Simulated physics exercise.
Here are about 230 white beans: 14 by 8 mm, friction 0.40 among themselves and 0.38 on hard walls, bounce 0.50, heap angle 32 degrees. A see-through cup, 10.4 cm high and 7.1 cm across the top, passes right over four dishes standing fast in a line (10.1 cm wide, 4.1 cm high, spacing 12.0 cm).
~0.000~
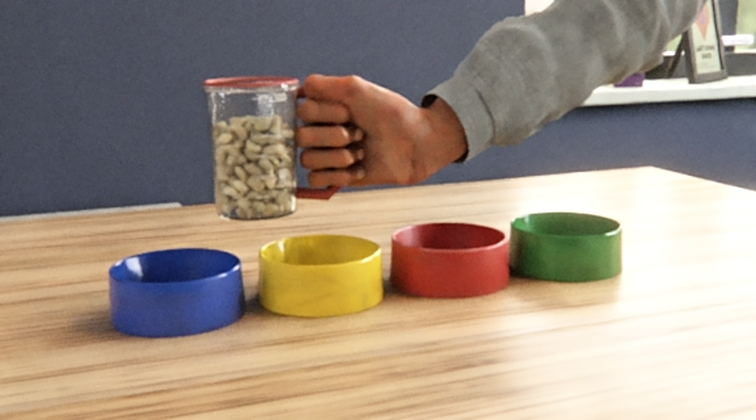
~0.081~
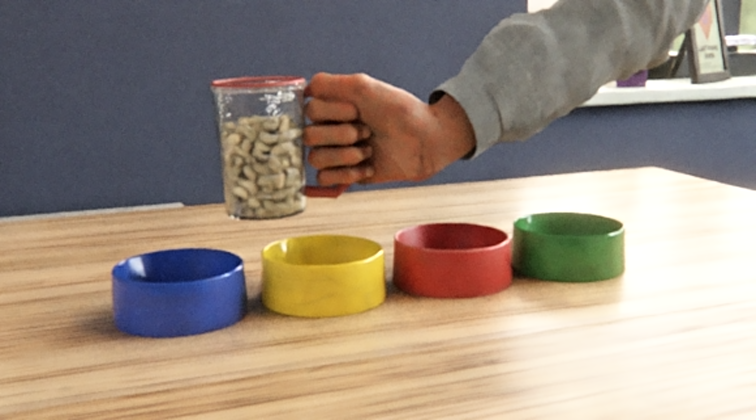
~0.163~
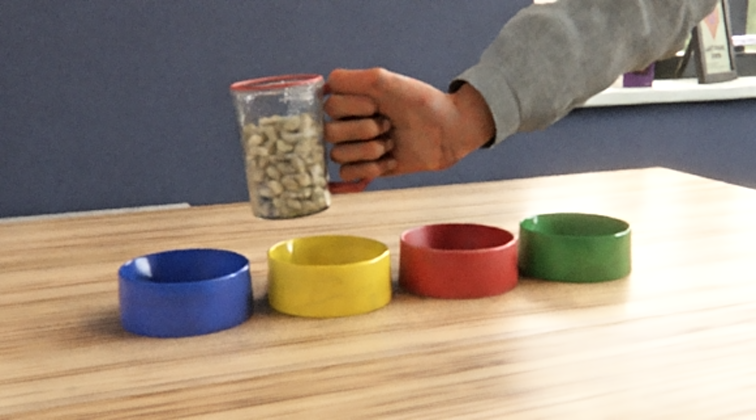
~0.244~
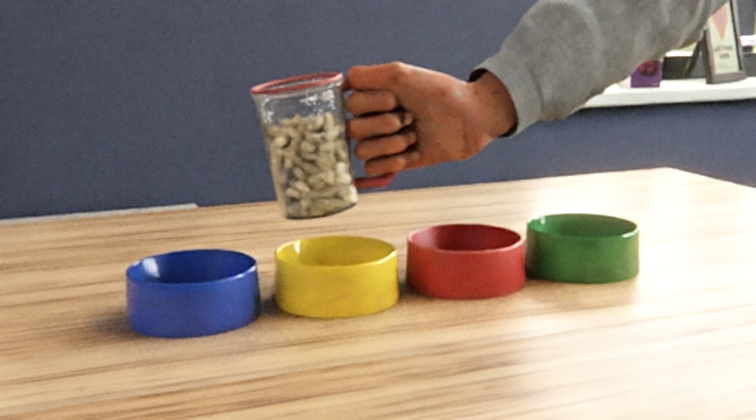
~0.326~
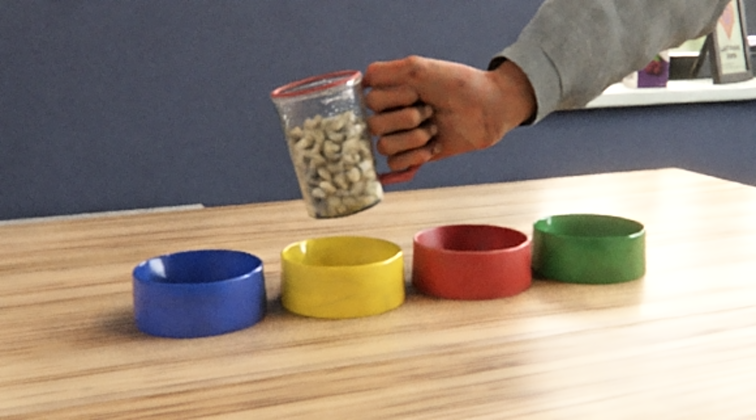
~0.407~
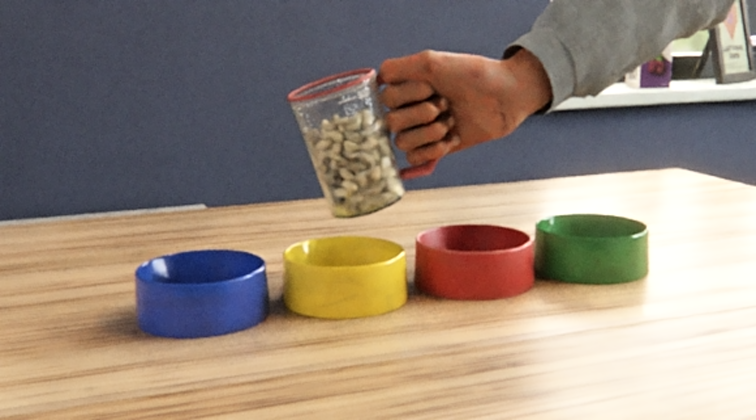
A hand holding a clear cup of white beans by its handle moves it slowly to the right above blue, yellow, red and green dishes lined up on a wooden table, gradually tilting the cup's rim to the left.
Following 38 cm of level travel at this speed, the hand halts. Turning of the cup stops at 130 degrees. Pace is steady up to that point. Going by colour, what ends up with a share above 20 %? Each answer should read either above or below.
Red - below, blue - below, green - above, yellow - below, counter - below.
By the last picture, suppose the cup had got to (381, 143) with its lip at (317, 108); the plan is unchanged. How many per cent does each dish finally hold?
It'd finish with red at 0, blue at 0, green at 100 and yellow at 0.
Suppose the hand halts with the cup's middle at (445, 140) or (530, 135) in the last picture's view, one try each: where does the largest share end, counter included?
The largest share ends at yellow first and at red second.
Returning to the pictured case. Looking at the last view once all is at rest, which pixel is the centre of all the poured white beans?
(598, 244) or so.
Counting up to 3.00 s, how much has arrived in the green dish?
Estimate: Near 100 %.
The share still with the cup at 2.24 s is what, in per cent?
Around 95 per cent of the load.
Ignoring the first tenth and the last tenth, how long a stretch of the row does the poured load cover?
Some 6 centimetres.
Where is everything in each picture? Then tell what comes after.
The first frame shows cup at (254, 148), tilt 0 degrees, lip at (206, 84), moved 0.0 cm; middle of the pieces at (257, 167); blue dish at (176, 266); yellow dish at (320, 250); red dish at (449, 236); green dish at (566, 224).
The second frame shows cup at (262, 147), tilt 1 degrees, lip at (213, 85), moved 0.5 cm; middle of the pieces at (265, 167).
The third frame shows cup at (284, 147), tilt 5 degrees, lip at (232, 88), moved 1.8 cm; middle of the pieces at (288, 166).
The fourth frame shows cup at (308, 146), tilt 9 degrees, lip at (254, 92), moved 3.2 cm; middle of the pieces at (314, 165).
The fifth frame shows cup at (331, 146), tilt 13 degrees, lip at (274, 96), moved 4.6 cm; middle of the pieces at (338, 164).
The sixth frame shows cup at (350, 145), tilt 17 degrees, lip at (290, 99), moved 6.0 cm; middle of the pieces at (357, 163); blue dish at (201, 267); yellow dish at (344, 252); red dish at (474, 238); green dish at (591, 226). The cup turns about 50 degrees a second and travels 17 cm a second.
After 1.51 s, tilt 69 degrees; cup holds 100 %.
Then, at 2.24 s, tilt 104 degrees; cup holds 95 %, green 5 %.
After 3.00 s, tilt 130 degrees; cup holds 0 %, green 100 %.
In the end, at 3.5 s, red 0 %, blue 0 %, green 100 %, yellow 0 %, counter 0 %.
